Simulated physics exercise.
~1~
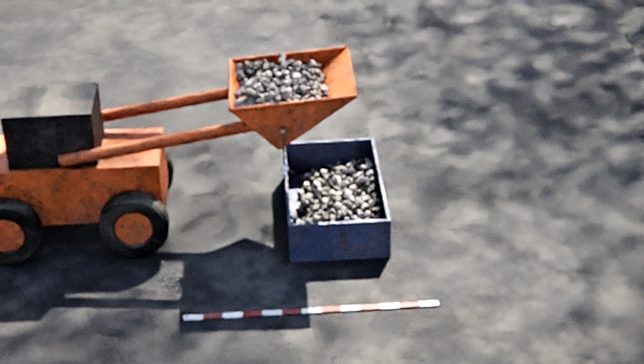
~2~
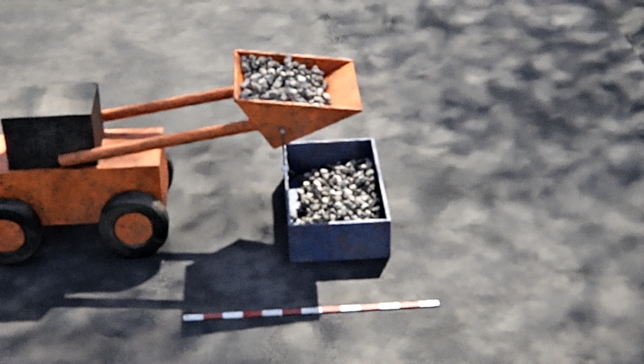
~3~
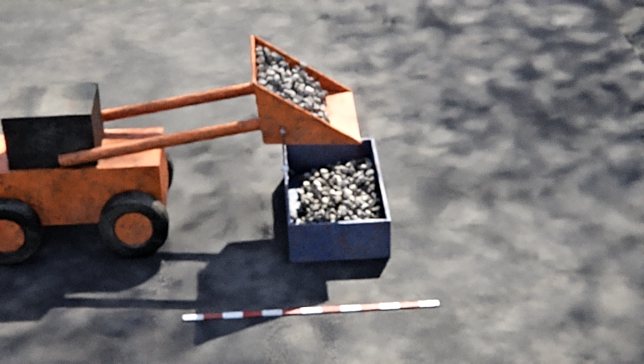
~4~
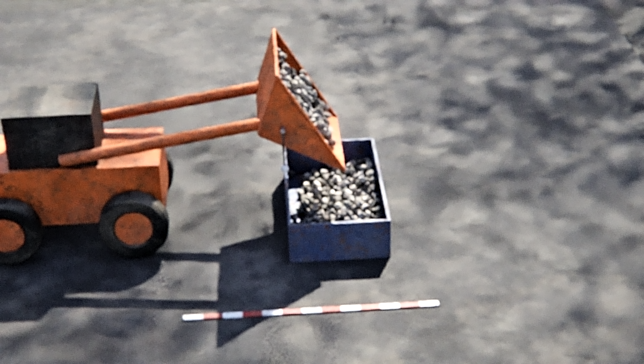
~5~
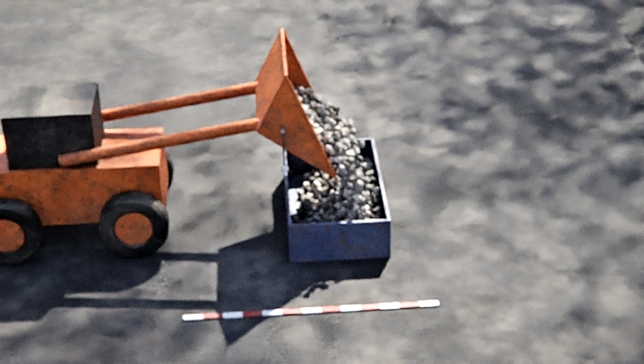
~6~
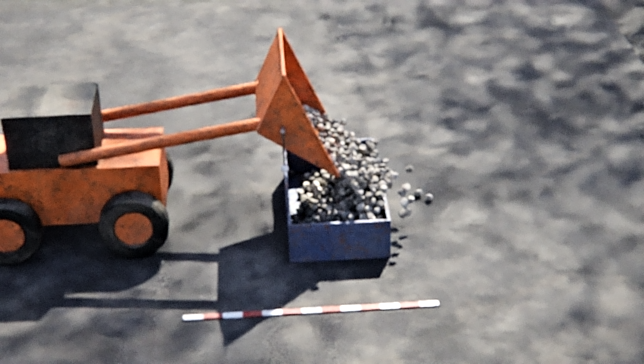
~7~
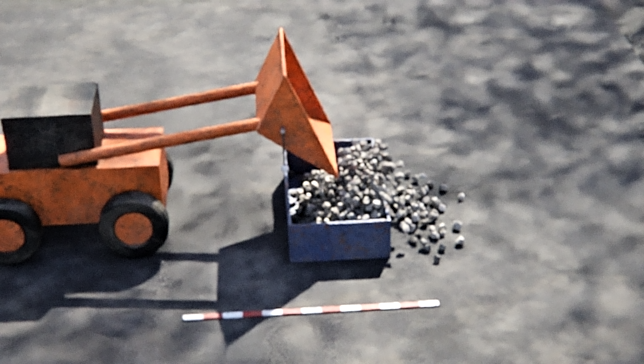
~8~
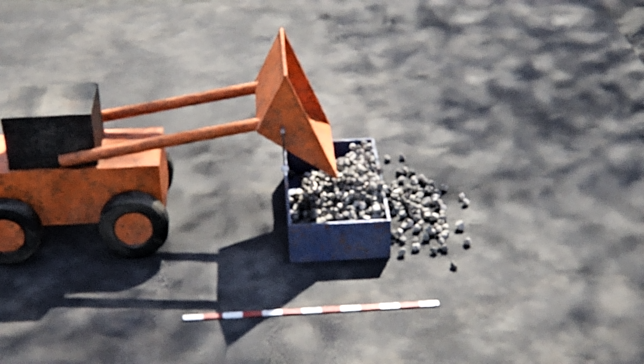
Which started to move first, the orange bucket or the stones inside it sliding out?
The orange bucket started to move first, tilting forward over the bin. The stones only began to slide once it was tipped steeply.
